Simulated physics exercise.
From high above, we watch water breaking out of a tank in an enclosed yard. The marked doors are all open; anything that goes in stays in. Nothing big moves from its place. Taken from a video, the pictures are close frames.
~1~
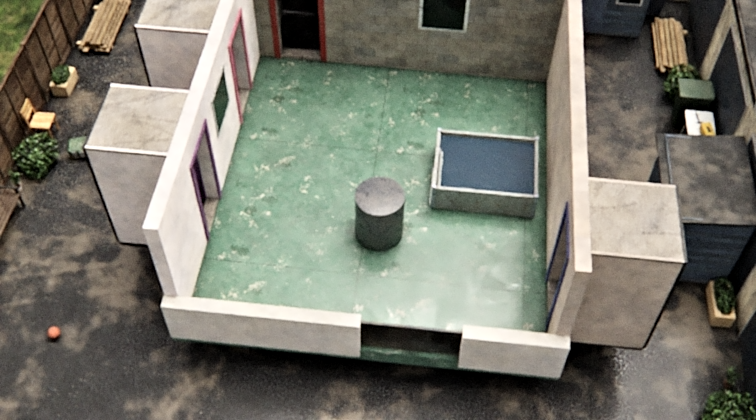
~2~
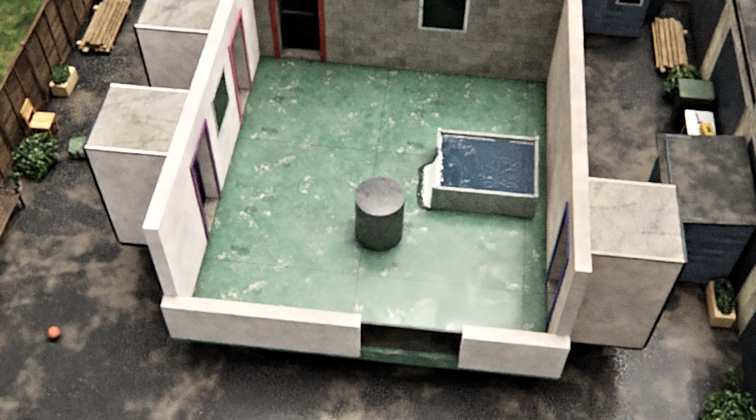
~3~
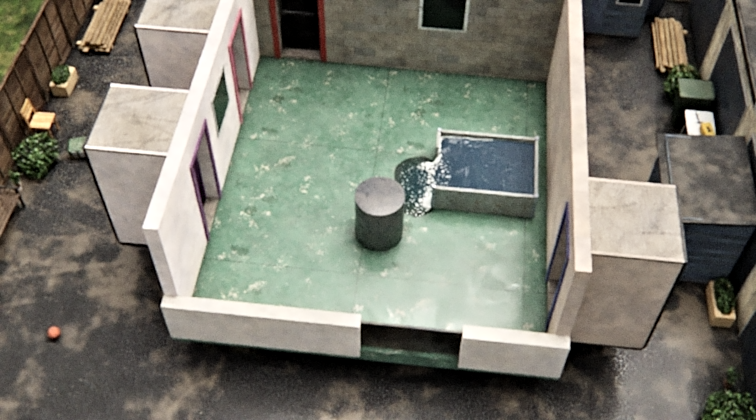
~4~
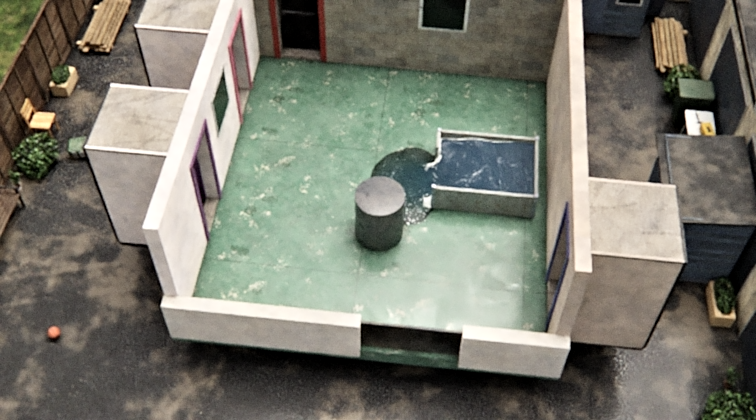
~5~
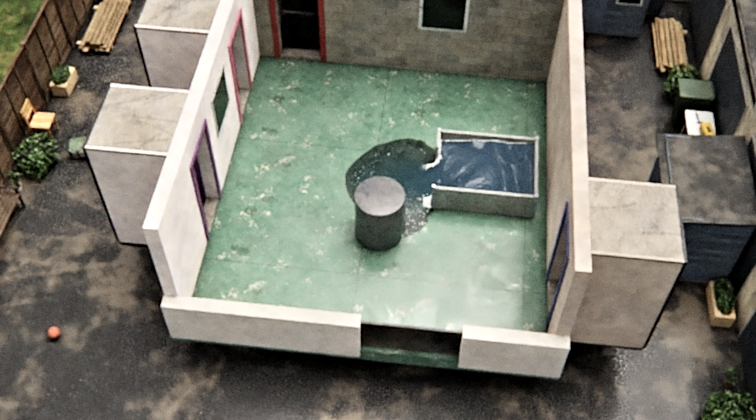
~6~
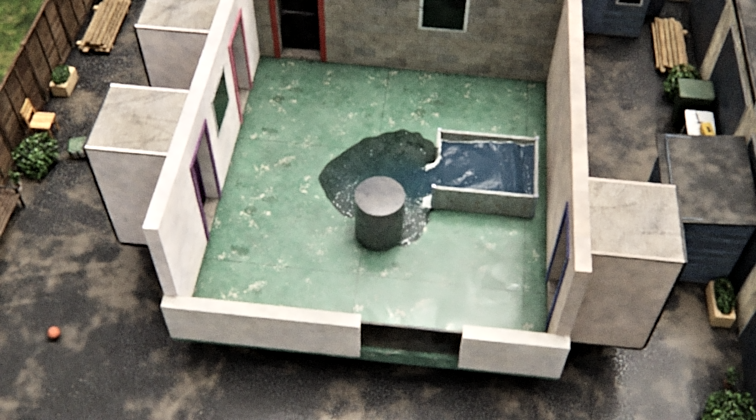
In this clip, seen from above, the left side of a rectangular tank of blue water breaks open in a green-floored walled yard, and water pours out, spreading leftward across the floor behind and around a grey cylinder.
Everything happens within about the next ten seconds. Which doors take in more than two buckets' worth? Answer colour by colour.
The blue door will pass two buckets at most. The purple door will pass more than two buckets. The red door will pass two buckets at most. The pink door will pass more than two buckets.
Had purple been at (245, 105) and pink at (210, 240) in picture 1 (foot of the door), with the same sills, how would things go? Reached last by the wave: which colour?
My answer: The door marked blue.
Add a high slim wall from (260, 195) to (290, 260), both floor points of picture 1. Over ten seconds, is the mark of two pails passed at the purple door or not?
In the end the purple door falls below the limit.
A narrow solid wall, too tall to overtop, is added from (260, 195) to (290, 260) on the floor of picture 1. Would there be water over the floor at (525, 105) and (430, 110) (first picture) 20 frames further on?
Result, in order: Bone-dry / bone-dry.
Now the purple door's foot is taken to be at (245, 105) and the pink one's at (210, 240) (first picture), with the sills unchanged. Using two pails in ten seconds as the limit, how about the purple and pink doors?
Purple exceeds the limit, pink exceeds the limit.
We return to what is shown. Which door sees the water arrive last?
That is the blue one.
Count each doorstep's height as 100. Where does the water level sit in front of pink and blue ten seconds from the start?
90 and 50 %, in that order.
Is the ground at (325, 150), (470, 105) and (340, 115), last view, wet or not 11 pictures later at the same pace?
In turn, the points end up soaked, high and dry and soaked.
A moment on, water covers 25 % of the floor; the blue door not reached, the purple door not reached, the red door not reached, the pink door not reached.
Next, water covers 35 % of the floor; the blue door not reached, the purple door under two buckets in, the red door not reached, the pink door not reached.
Then, water covers 40 % of the floor; the blue door not reached, the purple door over two buckets in, the red door wet at the sill, nothing in, the pink door under two buckets in.
Later, water covers 55 % of the floor; the blue door wet at the sill, nothing in, the purple door over two buckets in, the red door under two buckets in, the pink door over two buckets in.
In the end, water covers 90 % of the floor; the blue door wet at the sill, nothing in, the purple door over two buckets in, the red door under two buckets in, the pink door over two buckets in.
